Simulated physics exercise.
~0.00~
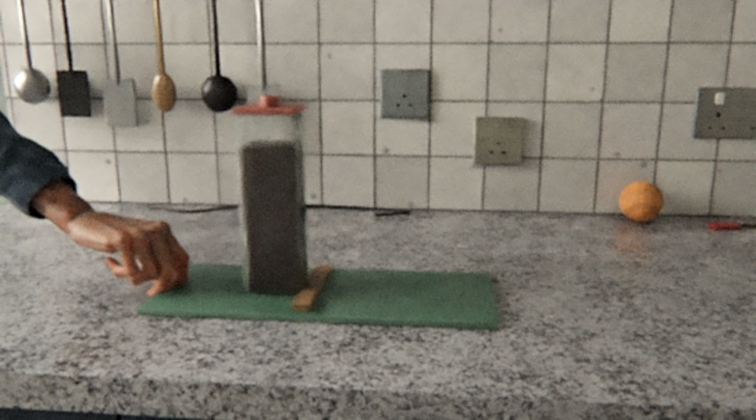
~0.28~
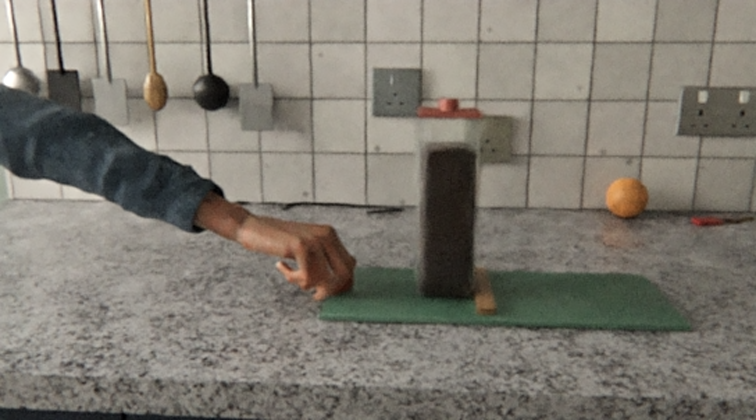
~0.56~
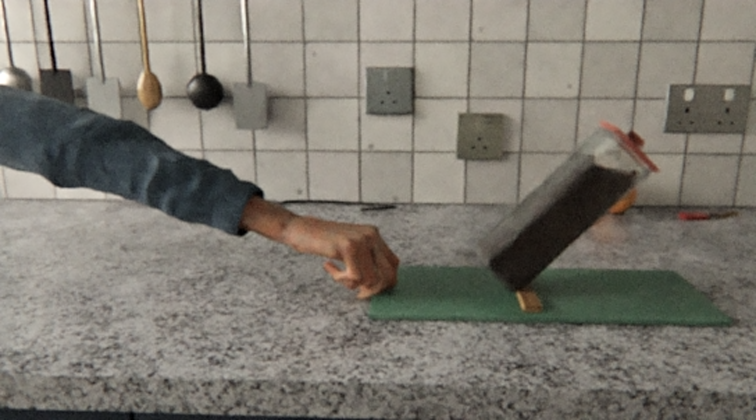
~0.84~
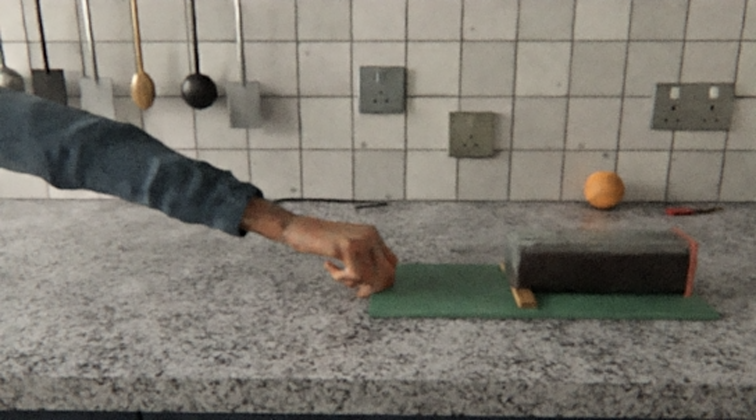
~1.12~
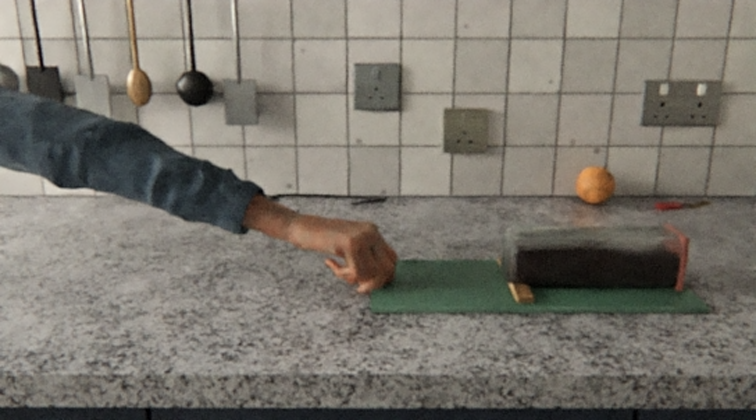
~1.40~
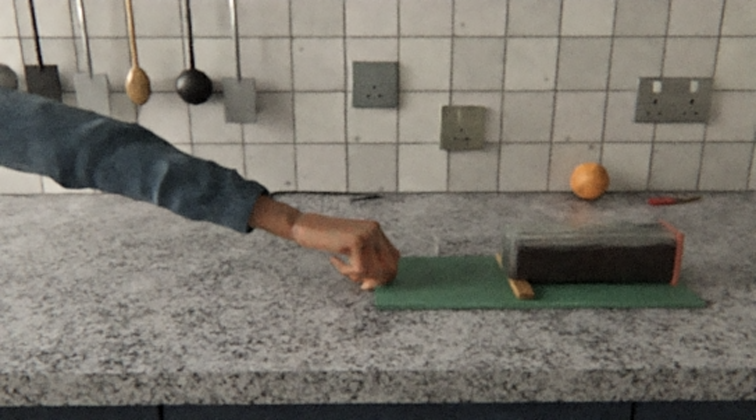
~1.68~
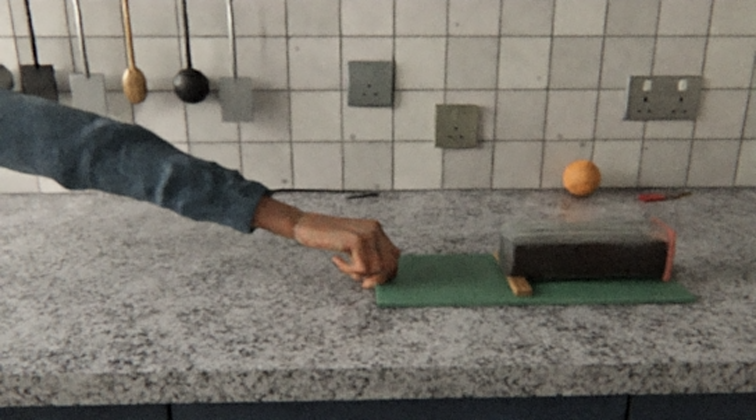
We see a hand slide a green board to the right along a speckled worktop, carrying a tall, clear canister of dark contents behind a low wooden strip; as the board stops, the canister tips rightward over the strip and ends lying on its side.
